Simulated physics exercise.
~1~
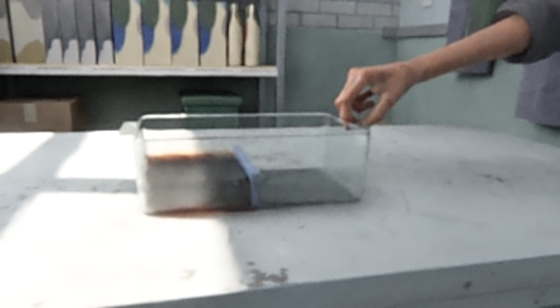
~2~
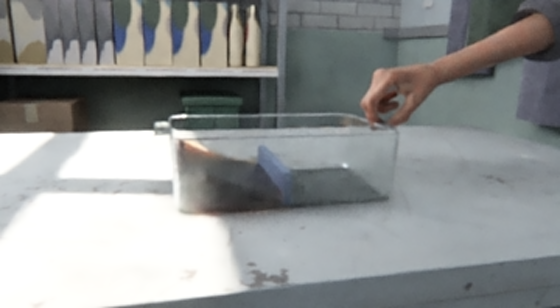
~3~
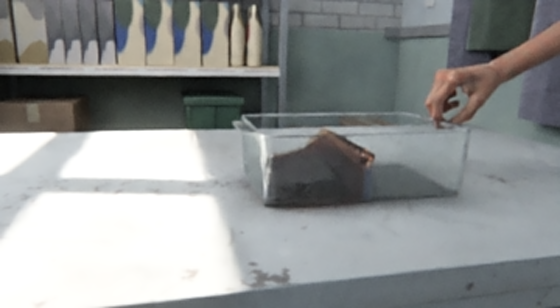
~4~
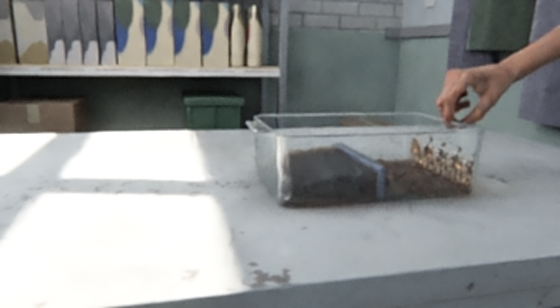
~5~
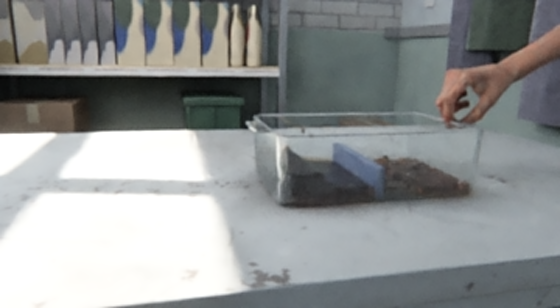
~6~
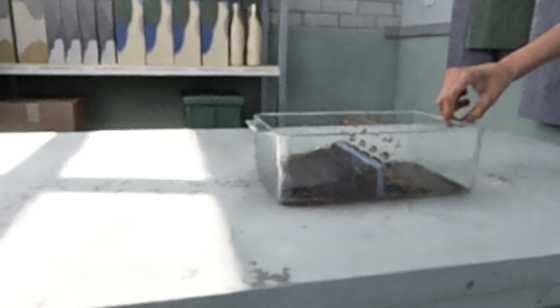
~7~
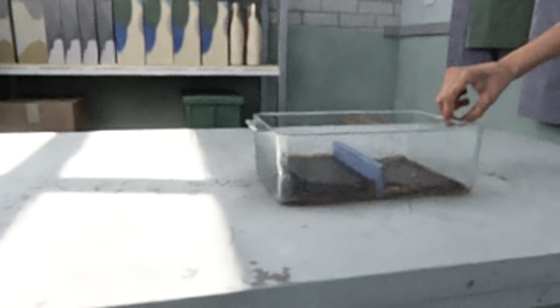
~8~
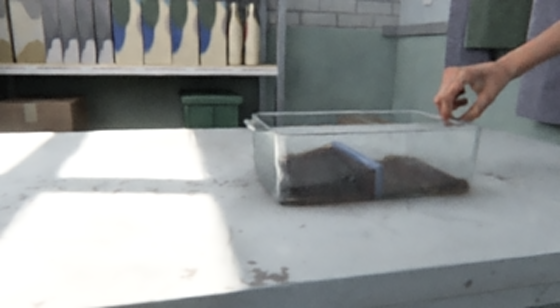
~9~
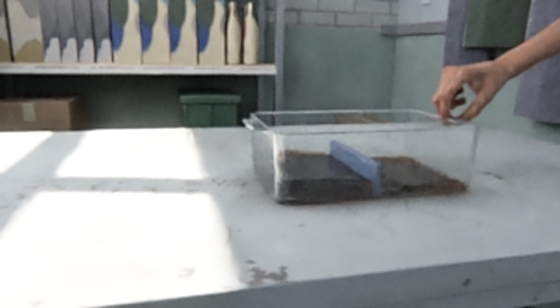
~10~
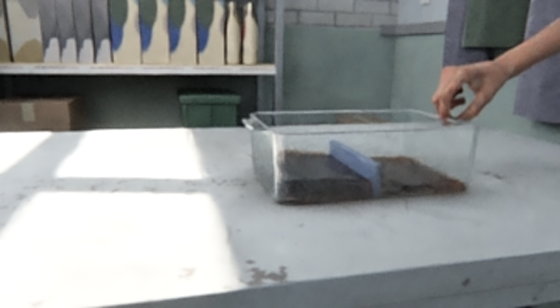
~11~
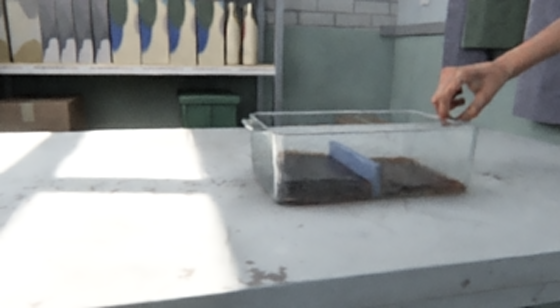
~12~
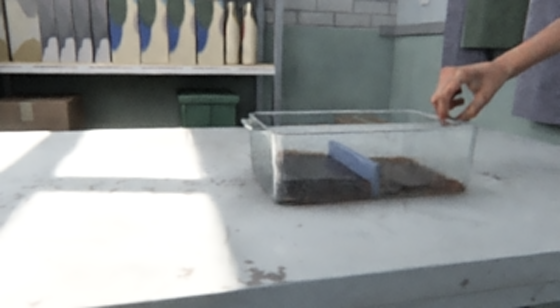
A hand pulled a clear oblong tub to the right across a table, and the dark liquid on the left surged over the blue divider, splashed about, then settled with some on both sides as the tub stood still.
